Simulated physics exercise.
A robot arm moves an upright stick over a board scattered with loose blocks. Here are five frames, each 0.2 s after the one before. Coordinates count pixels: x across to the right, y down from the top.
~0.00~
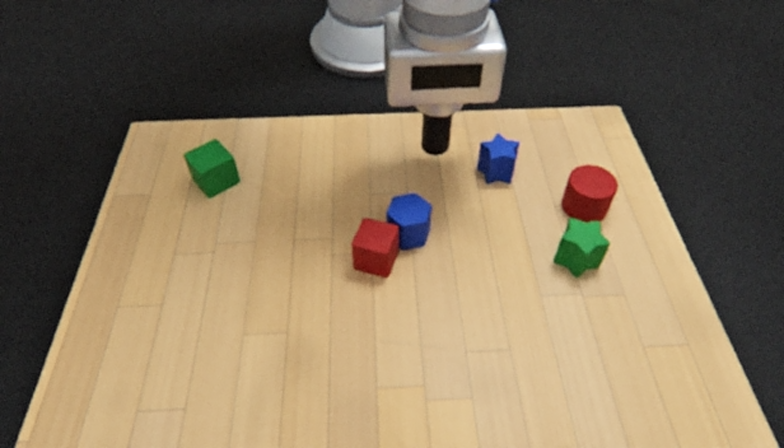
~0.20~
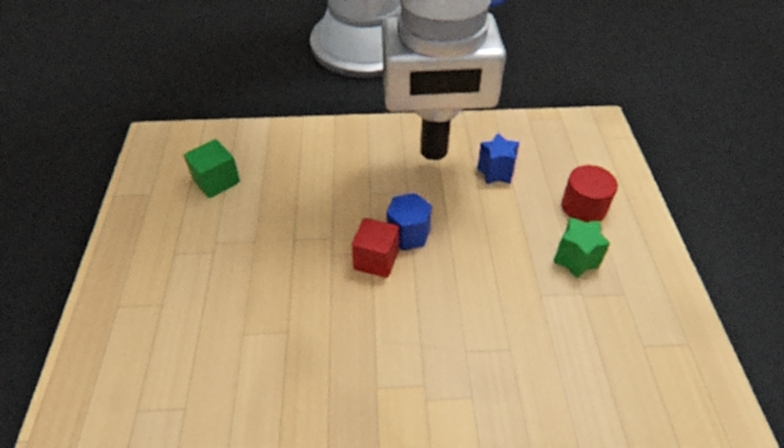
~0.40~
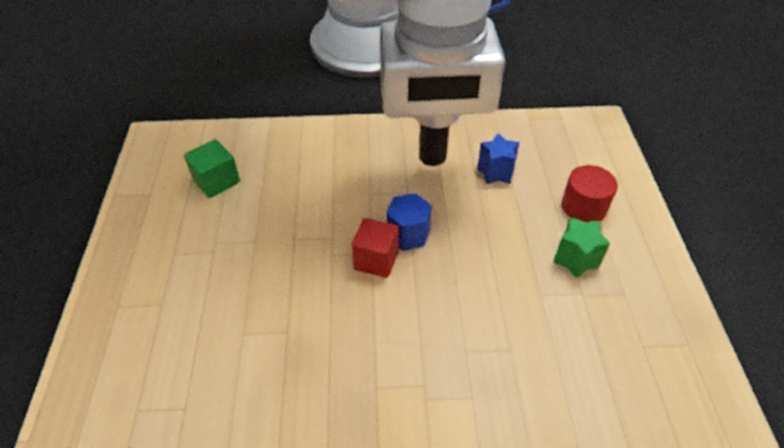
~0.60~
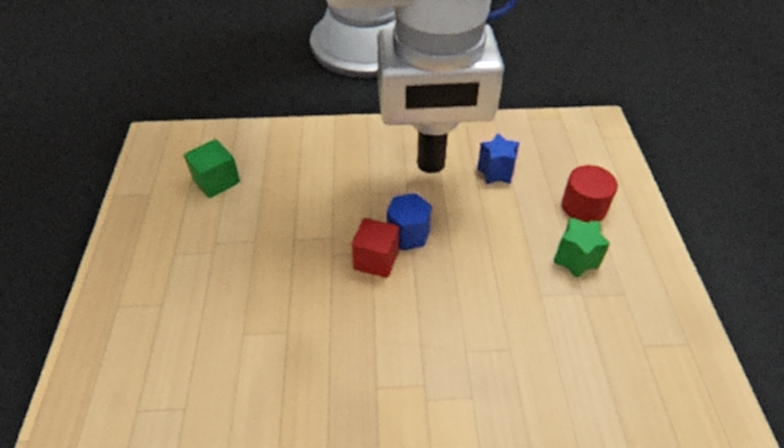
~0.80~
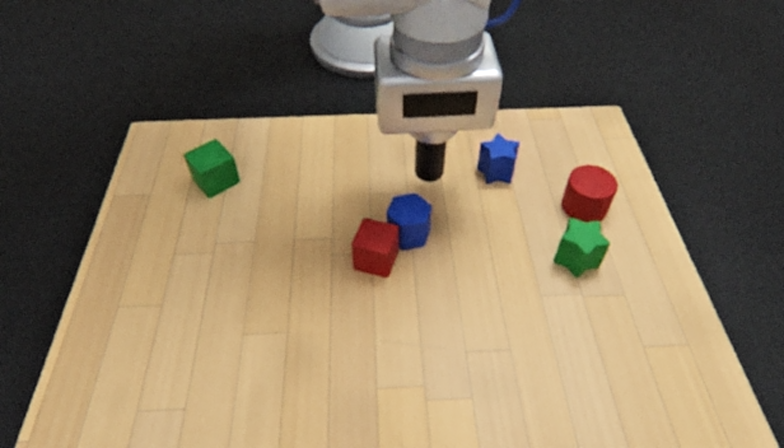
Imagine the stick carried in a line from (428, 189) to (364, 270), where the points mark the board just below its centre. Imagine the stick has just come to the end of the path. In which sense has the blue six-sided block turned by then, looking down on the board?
The answer is counter-clockwise.
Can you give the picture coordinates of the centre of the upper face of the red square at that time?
So, by the moment the path ends, you'll find the top centre of the red square at (348, 279).
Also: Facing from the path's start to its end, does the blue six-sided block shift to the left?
Going by the path, yes.
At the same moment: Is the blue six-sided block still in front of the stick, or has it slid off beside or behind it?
It falls back or aside.
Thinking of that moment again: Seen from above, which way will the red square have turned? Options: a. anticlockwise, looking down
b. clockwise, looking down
Correct choice: B.
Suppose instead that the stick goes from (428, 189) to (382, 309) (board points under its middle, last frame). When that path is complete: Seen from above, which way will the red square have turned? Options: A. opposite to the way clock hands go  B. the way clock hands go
Option B.
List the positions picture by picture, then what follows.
In the first picture, lower end of the stick (435, 146), tops of blocks, red square (375, 235), blue six-sided block (409, 209), blue star (501, 146).
In the second picture, stick (434, 151), blocks as before.
In the third picture, stick (433, 157), blocks as before.
In the fourth picture, stick (431, 164), blocks as before.
In the fifth picture, stick (429, 172), red square (375, 235), blue six-sided block (409, 209), blue star (501, 146).
The first path, step by step. One third of the way, stick (409, 198); red square (375, 239), turned 15° clockwise; blue six-sided block (408, 218).
Two thirds of the way, stick (387, 224); red square (363, 258), turned 55° clockwise; blue six-sided block (404, 243), turned 65° anticlockwise.
At the end, stick (363, 253); red square (348, 279), turned 55° clockwise; blue six-sided block (400, 256), turned 115° anticlockwise; blue star not moved.
